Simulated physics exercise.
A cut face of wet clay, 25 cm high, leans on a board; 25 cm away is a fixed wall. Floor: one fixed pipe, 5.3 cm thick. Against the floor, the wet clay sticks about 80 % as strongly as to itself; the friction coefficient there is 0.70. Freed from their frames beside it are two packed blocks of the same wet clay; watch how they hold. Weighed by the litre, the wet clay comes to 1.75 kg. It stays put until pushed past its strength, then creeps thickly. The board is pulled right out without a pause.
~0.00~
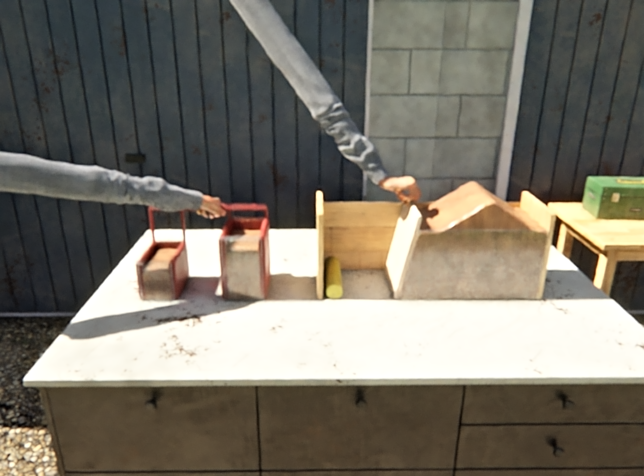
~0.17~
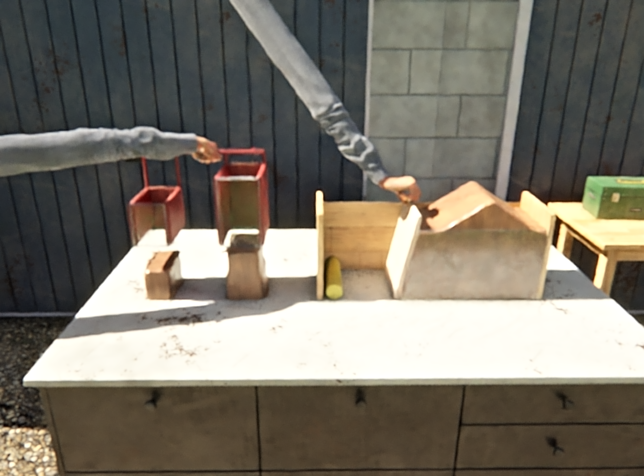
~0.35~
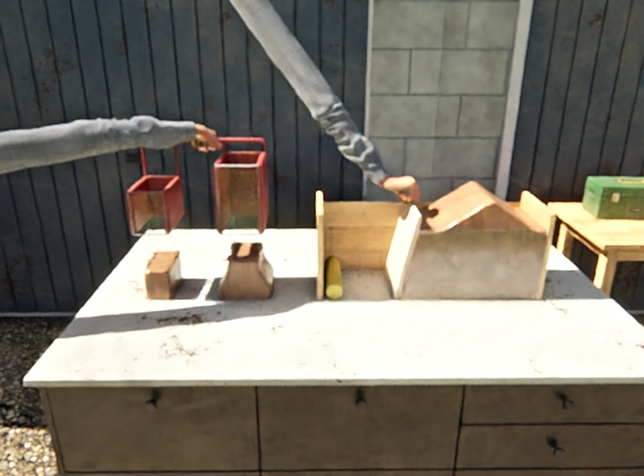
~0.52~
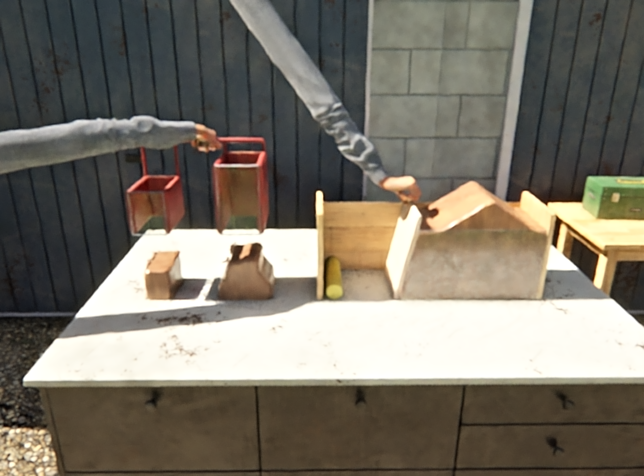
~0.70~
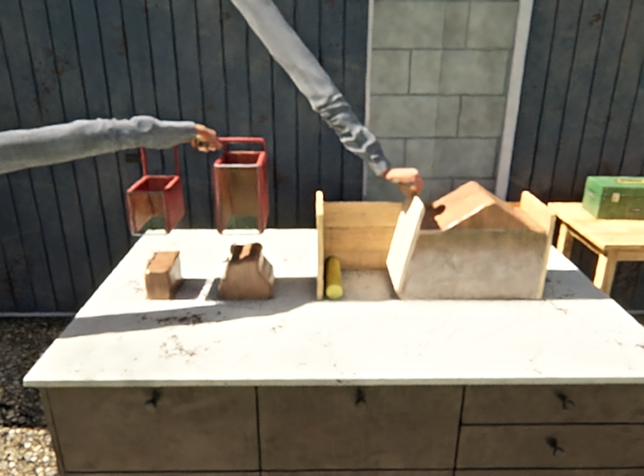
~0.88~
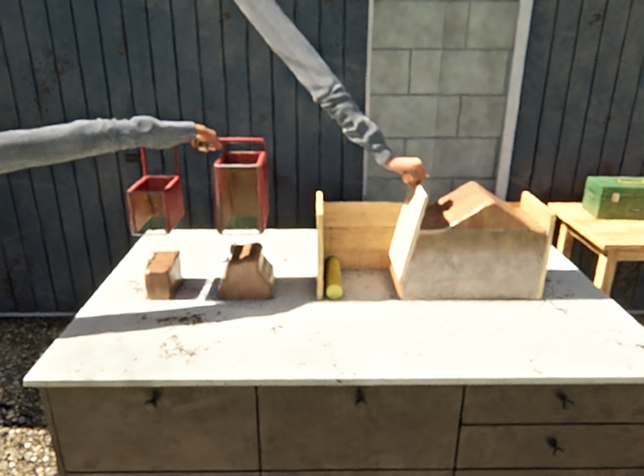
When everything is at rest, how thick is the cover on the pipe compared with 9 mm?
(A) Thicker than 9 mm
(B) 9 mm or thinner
B.
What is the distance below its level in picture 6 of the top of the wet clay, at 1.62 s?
The difference comes to roughly 1.5 cm.
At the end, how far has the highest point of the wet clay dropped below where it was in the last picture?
By my estimate, near 7.5 cm.
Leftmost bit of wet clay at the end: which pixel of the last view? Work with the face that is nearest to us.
Close to pixel (345, 291).
After 1.22 s, the face still stands and nothing lies on the pipe.
After 1.62 s, the fallen stuff reaches 9 % of the way across and nothing lies on the pipe.
After 2.02 s, the fallen stuff reaches 56 % of the way across and nothing lies on the pipe.
After 2.43 s, the fallen stuff reaches 70 % of the way across and nothing lies on the pipe.
After 2.47 s, the fallen stuff reaches 70 % of the way across and nothing lies on the pipe.
